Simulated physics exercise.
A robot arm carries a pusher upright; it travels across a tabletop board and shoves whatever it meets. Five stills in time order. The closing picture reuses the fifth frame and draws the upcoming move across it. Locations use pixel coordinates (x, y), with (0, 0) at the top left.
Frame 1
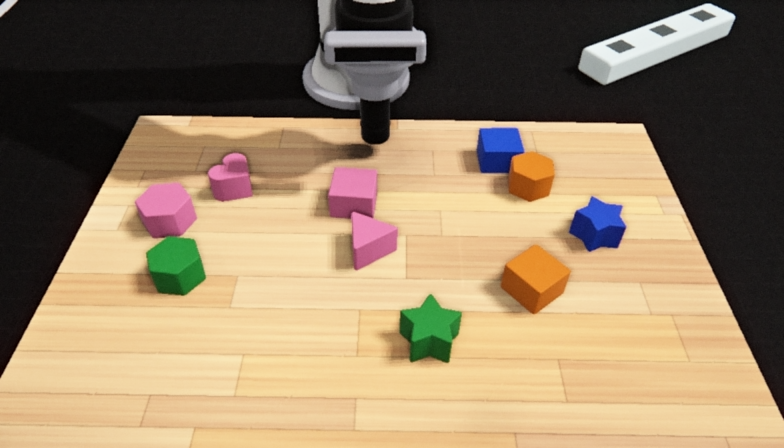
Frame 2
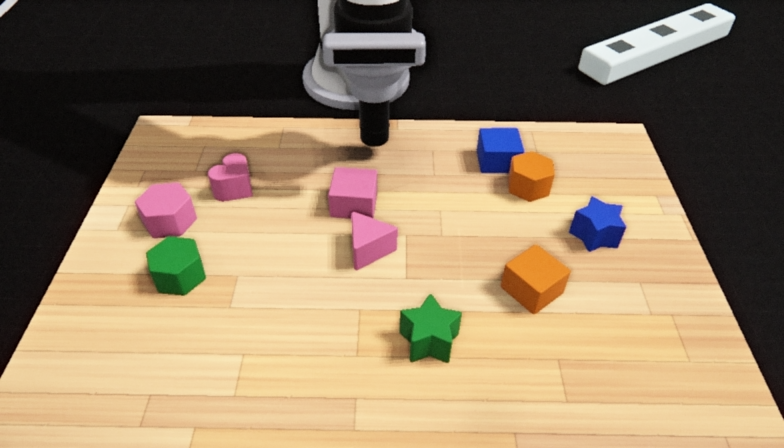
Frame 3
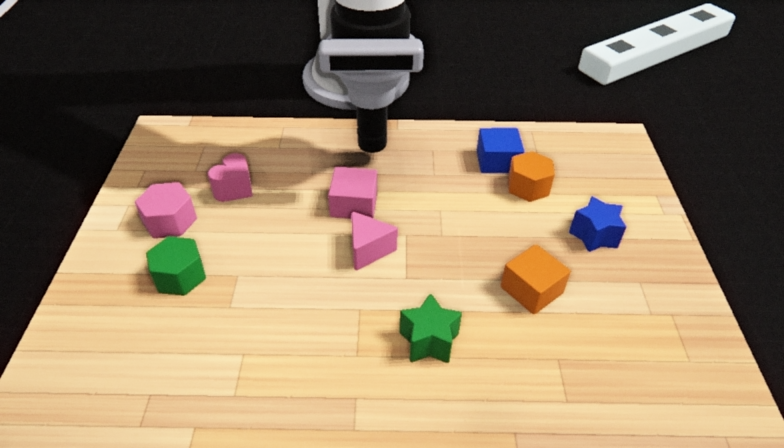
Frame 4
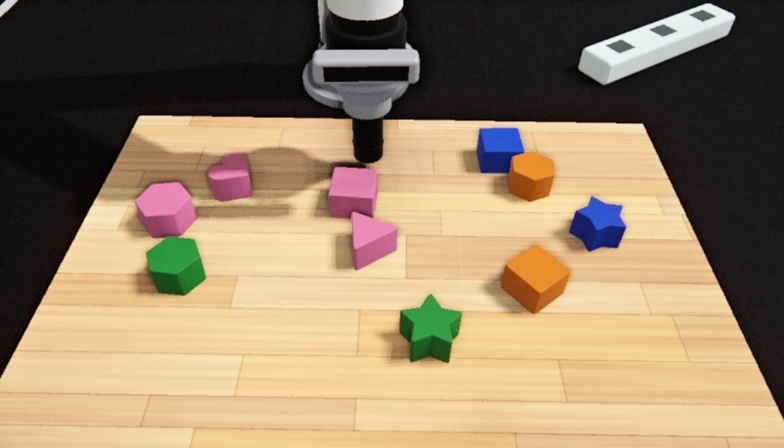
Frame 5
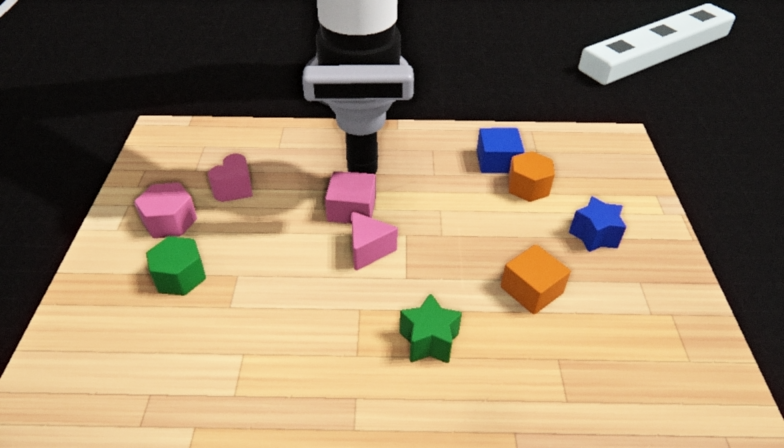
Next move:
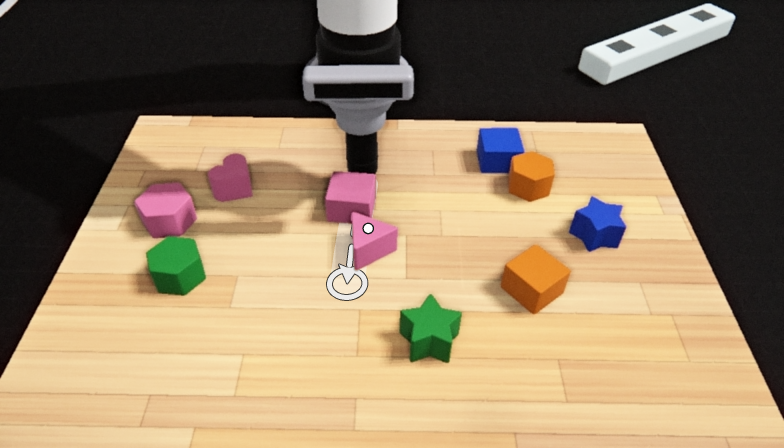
On a wooden board scattered with pink, green, blue and orange blocks, a robot arm moved its black tip slowly forward from the back edge, then nudged the pink square block slightly.
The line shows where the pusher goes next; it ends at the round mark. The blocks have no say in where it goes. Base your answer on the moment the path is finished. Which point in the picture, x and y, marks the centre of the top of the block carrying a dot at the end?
When the path ends, it will be at (375, 278).
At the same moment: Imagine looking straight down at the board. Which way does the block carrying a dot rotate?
It goes round opposite to clock hands.
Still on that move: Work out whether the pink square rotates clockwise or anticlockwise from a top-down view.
Its rotation is clockwise.
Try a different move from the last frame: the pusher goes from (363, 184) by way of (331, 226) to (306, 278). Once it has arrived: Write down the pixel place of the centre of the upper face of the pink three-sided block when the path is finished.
At roughly (366, 248).
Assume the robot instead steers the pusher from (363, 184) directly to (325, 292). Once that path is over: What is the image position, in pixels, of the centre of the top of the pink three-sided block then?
I'd place it at (365, 254), taking the centre of its top.
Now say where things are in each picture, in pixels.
In the first frame, pusher tip (375, 137); block tops, pink square (353, 181); pink three-sided block (368, 228); green star-shaped block (431, 319).
In the second frame, pusher (375, 139); blocks unchanged.
In the third frame, pusher (372, 145); blocks unchanged.
In the fourth frame, pusher (368, 155); blocks unchanged.
In the fifth frame, pusher (362, 170); pink square (351, 186); pink three-sided block (368, 228); green star-shaped block (431, 319).
Path on the board, from (363, 184) to (347, 283); the dot is on the pink three-sided block.
What follows on the original path. One third of the way, pusher (356, 201); pink square (334, 216), turned 25° clockwise; pink three-sided block (363, 242), turned 60° anticlockwise.
Two thirds of the way, pusher (351, 233); pink square (314, 241), turned 45° clockwise; pink three-sided block (365, 249), turned 75° anticlockwise.
At the end, pusher (346, 270); pink square (303, 254), turned 85° clockwise; pink three-sided block (375, 278), turned 95° anticlockwise; green star-shaped block in place.
